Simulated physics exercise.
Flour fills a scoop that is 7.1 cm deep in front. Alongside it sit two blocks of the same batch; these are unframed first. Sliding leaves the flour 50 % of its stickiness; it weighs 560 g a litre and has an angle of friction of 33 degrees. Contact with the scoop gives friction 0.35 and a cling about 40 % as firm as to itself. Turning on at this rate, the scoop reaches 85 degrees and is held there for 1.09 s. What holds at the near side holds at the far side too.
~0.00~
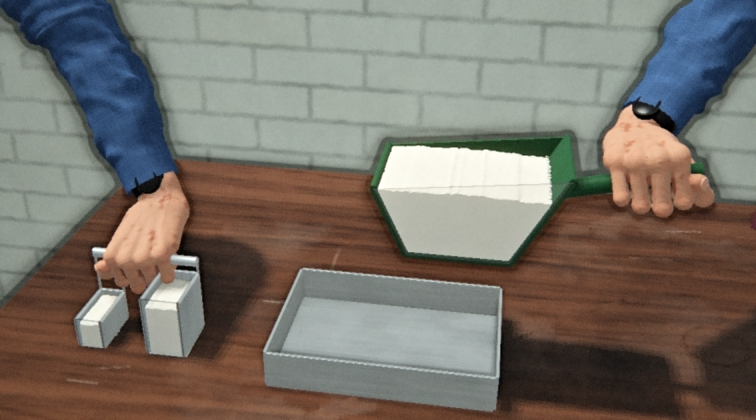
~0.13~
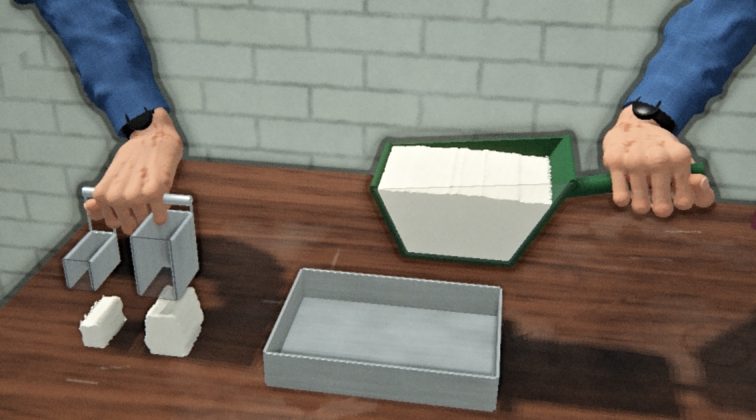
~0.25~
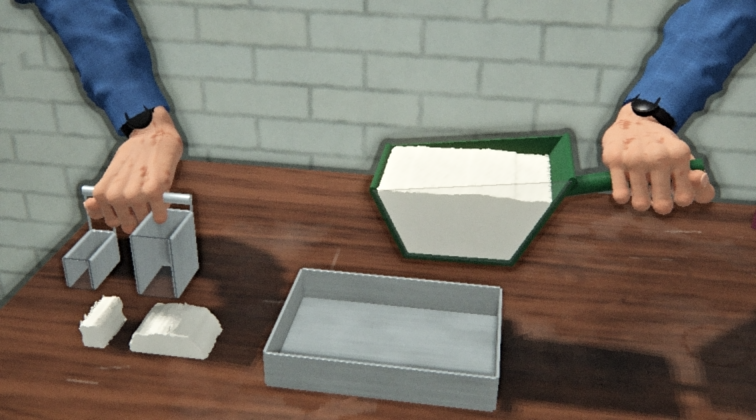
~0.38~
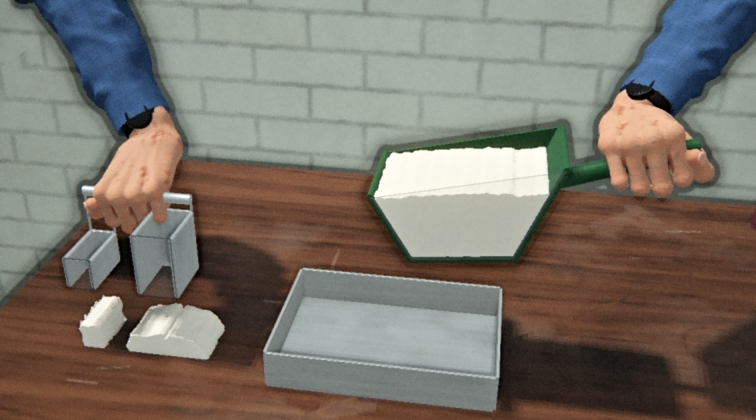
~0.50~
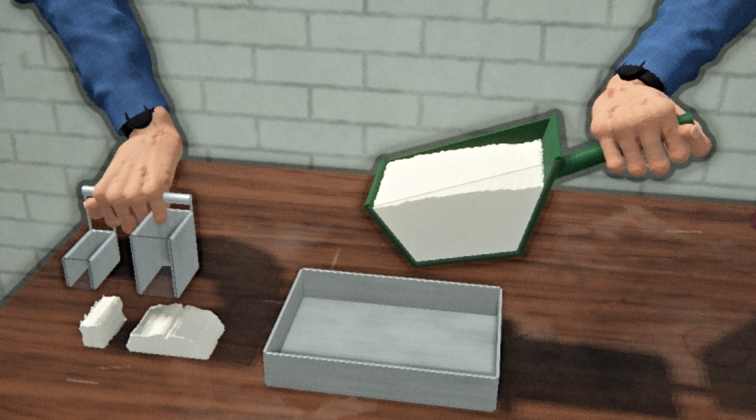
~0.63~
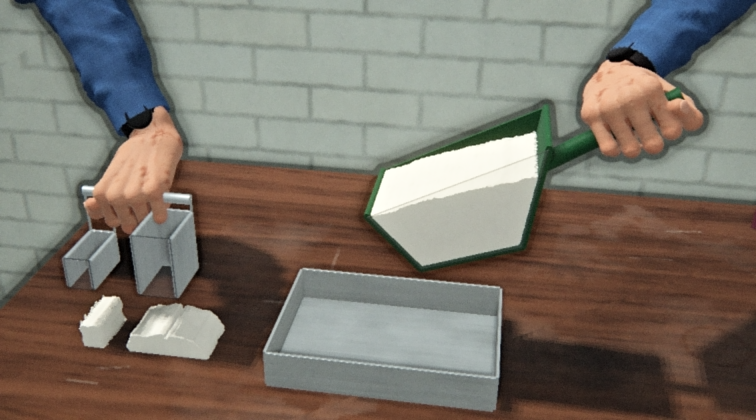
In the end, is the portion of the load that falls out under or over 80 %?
It is over 80 %.
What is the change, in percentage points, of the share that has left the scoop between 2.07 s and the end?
Change until the end comes to some 10 %.
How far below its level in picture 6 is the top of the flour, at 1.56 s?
2.0 cm.
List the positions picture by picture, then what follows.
Lip at (376, 188), tilt 0 degrees; top of the flour at (453, 194); blocks stand 3.2 cm, 6.6 cm (left to right), in the first picture.
Lip at (376, 188), tilt 0 degrees; top of the flour at (453, 194); blocks stand 3.2 cm, 5.7 cm (left to right), in the second picture.
Lip at (376, 189), tilt 1 degrees; top of the flour at (511, 198); blocks stand 3.2 cm, 3.2 cm (left to right), in the third picture.
Lip at (373, 196), tilt 7 degrees; top of the flour at (541, 195); blocks stand 3.2 cm, 3.1 cm (left to right), in the fourth picture.
Lip at (371, 205), tilt 13 degrees; top of the flour at (536, 186); blocks stand 3.2 cm, 3.1 cm (left to right), in the fifth picture.
Lip at (369, 215), tilt 20 degrees; top of the flour at (530, 178); blocks stand 3.2 cm, 3.1 cm (left to right), in the sixth picture.
After 1.06 s, the scoop is at 43 degrees and 0 % has left it.
After 1.56 s, the scoop is at 70 degrees and 3 % has left it.
After 2.07 s, the scoop is at 85 degrees and 76 % has left it.
After 2.57 s, the scoop is at 85 degrees and 86 % has left it.
After 2.95 s, at the end, the scoop is at 85 degrees and 86 % has left it.
